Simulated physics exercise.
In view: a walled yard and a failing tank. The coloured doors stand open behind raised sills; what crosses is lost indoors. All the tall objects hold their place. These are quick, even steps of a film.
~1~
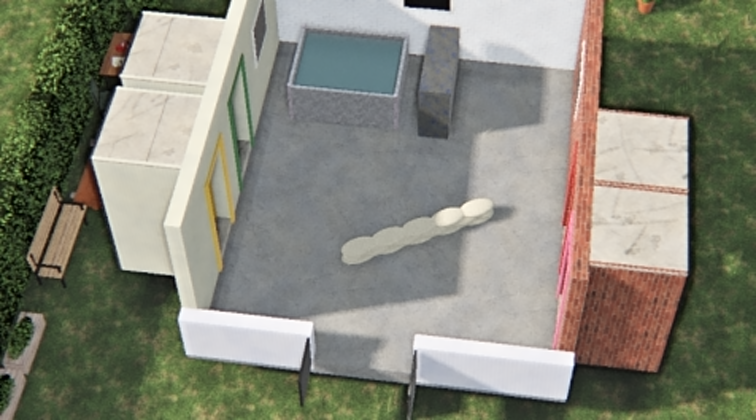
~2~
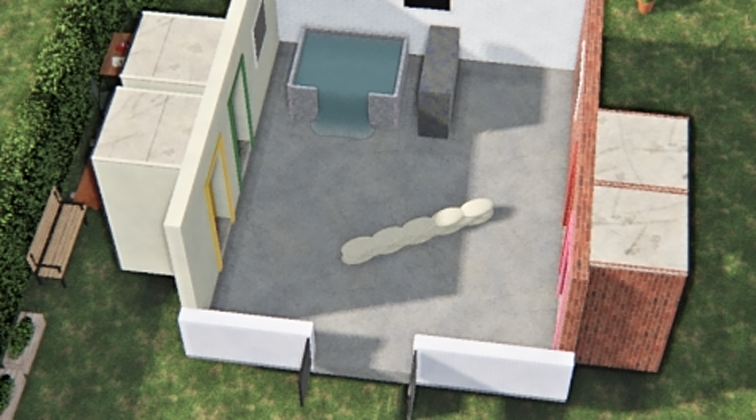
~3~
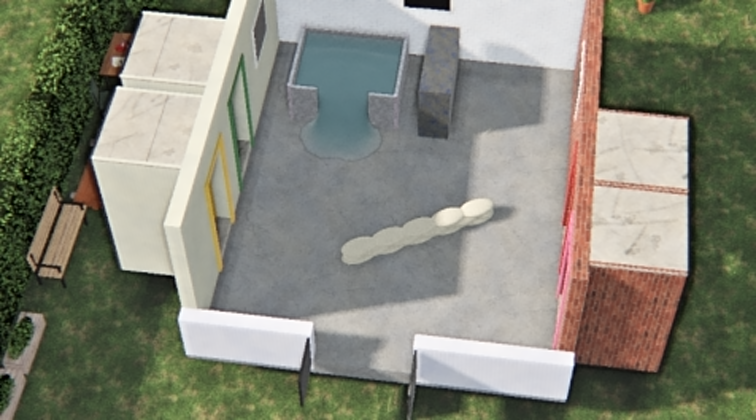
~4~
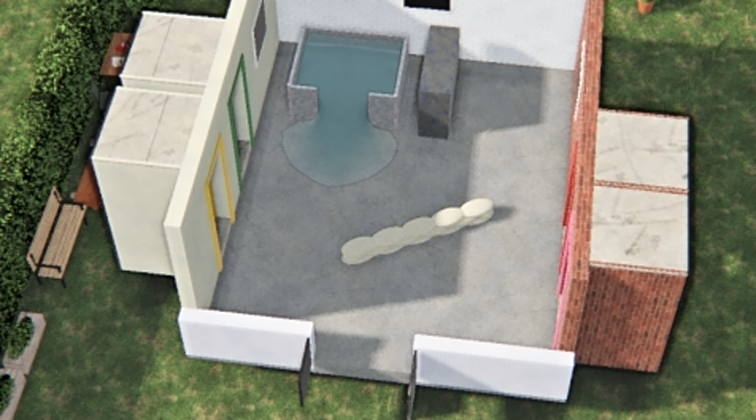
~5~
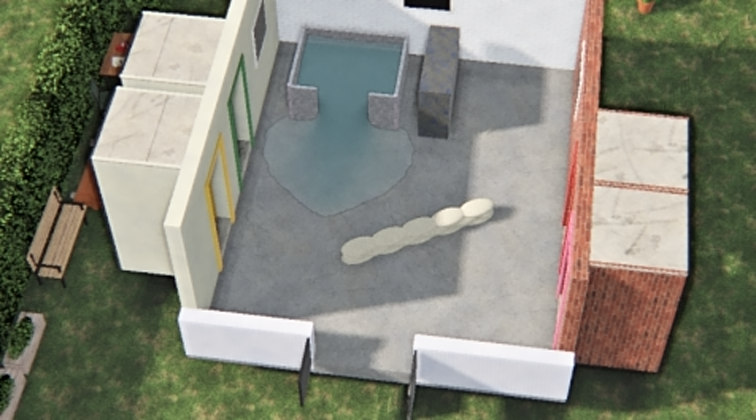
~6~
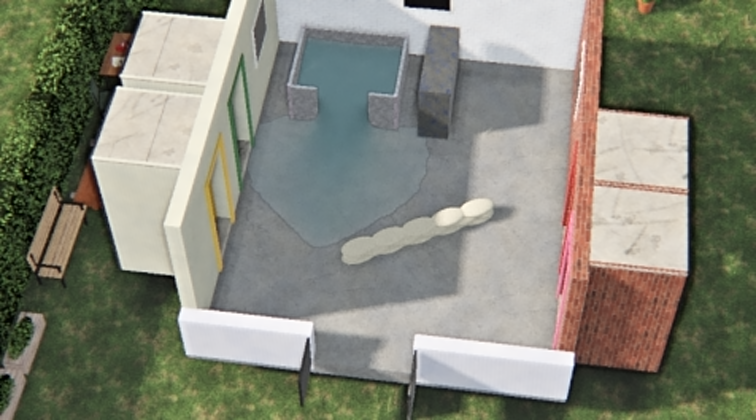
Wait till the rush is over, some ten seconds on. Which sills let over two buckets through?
One by one: The red door floods; the yellow door holds within the limit; the green door holds within the limit; the pink door holds within the limit.
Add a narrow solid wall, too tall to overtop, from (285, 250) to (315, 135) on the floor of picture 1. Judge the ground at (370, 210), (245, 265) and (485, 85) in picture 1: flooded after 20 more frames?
As listed: Under water, wet, clear.
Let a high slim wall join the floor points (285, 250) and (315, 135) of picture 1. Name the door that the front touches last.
Last comes the one in pink.
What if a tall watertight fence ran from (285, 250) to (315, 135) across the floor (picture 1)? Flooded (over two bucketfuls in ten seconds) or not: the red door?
Then: The red door is under.
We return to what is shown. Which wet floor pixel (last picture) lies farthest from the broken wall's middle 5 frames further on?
Close to (247, 340).
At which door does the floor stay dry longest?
It is the door marked pink.
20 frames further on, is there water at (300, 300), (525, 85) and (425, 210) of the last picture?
As listed: Awash, clear, wet.
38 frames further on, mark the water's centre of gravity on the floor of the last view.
Roughly at (376, 219).
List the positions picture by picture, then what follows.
In the first picture, still water in the tank at (349, 64).
In the second picture, water pours out at (344, 113) and has run to (314, 127).
In the third picture, the front is at (313, 150), out from the gap at (344, 113).
In the fourth picture, water pours out at (344, 113) and has run to (329, 184).
In the fifth picture, the front is at (323, 213), out from the gap at (344, 113).
In the sixth picture, water pours out at (344, 113) and has run to (317, 244).
A moment on, water covers 35 % of the floor; the red door not reached, the yellow door wet at the sill, nothing in, the green door wet at the sill, nothing in, the pink door not reached.
Next, water covers 40 % of the floor; the red door not reached, the yellow door wet at the sill, nothing in, the green door wet at the sill, nothing in, the pink door not reached.
Then, water covers 55 % of the floor; the red door not reached, the yellow door wet at the sill, nothing in, the green door wet at the sill, nothing in, the pink door not reached.
Later, water covers 85 % of the floor; the red door under two buckets in, the yellow door under two buckets in, the green door wet at the sill, nothing in, the pink door wet at the sill, nothing in.
In the end, water covers 90 % of the floor; the red door over two buckets in, the yellow door under two buckets in, the green door wet at the sill, nothing in, the pink door wet at the sill, nothing in.
